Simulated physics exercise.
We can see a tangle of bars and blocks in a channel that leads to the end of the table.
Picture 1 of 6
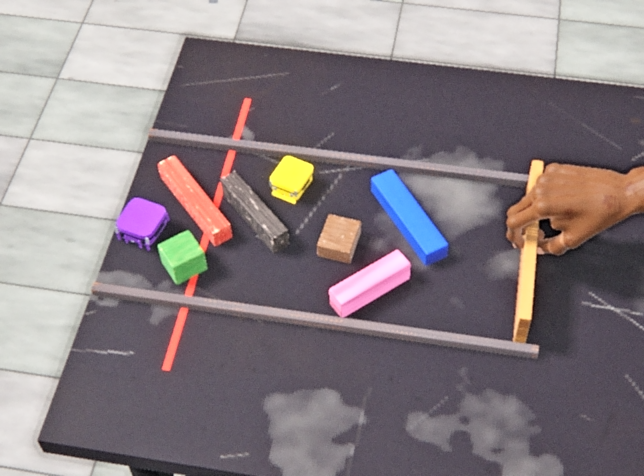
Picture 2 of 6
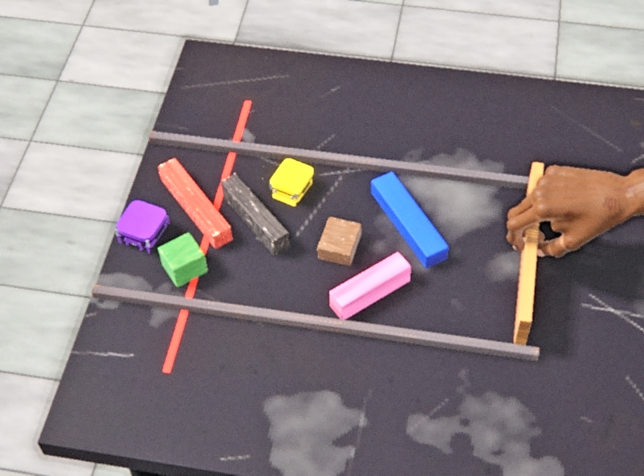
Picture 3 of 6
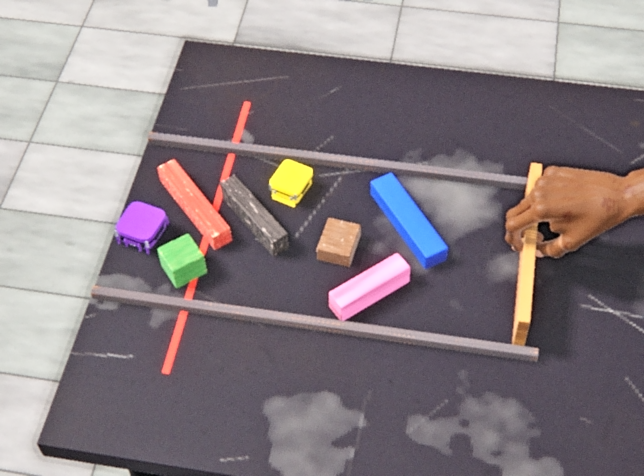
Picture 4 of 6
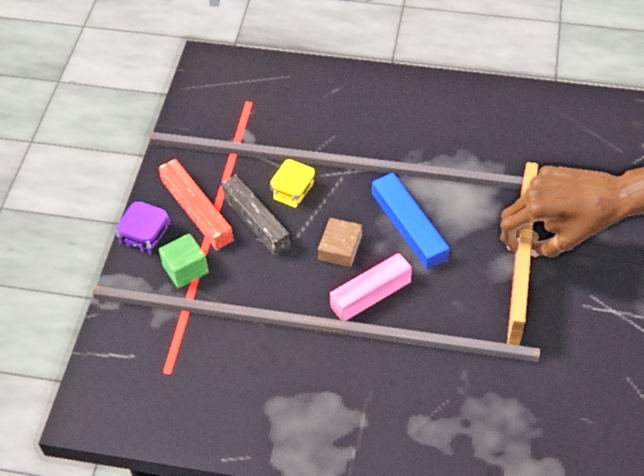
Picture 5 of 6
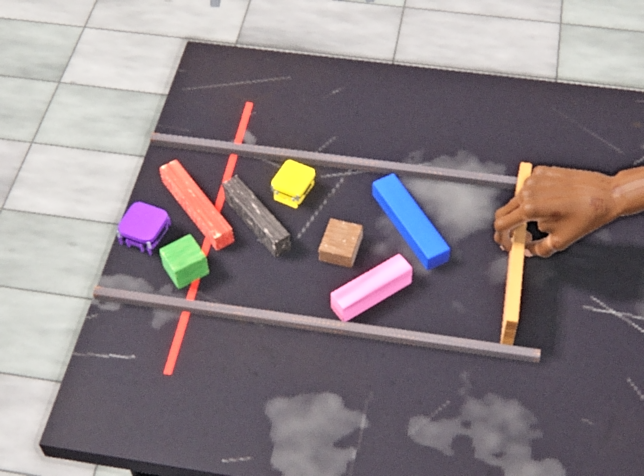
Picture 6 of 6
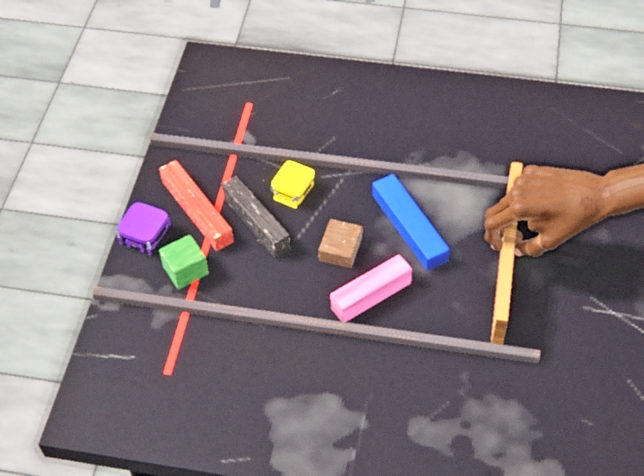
In the video, a hand holds a wooden board upright at the right end of a channel on a dark table and slides it slowly a short way left, while the colourful bars and blocks between the rails stay still.
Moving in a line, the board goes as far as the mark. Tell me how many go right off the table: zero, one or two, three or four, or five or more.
One or two go right off.
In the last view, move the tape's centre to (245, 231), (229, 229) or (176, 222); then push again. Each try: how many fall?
It would be 0, 1 and 3.
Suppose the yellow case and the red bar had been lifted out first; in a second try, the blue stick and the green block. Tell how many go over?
You'd count 1 the first time and 0 the second time.
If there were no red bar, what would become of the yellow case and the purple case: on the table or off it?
The yellow case would remain on top, and the purple case would go down.
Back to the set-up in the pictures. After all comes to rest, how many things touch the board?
Contact count: 2.
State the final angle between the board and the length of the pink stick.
Around 5 degrees.
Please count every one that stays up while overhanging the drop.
Number: 1.
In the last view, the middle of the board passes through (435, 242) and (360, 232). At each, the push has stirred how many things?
Answer - first 1, then 3.
A little later, none off yet; purple case at rest near (144, 229); red bar at rest near (196, 205); green block at rest near (184, 262).
Next, none off yet; purple case shifted a little near (130, 231); red bar shifted a little near (164, 201); green block moving near (172, 265).
When it is over, the number that fall off is one or two; down, purple case.
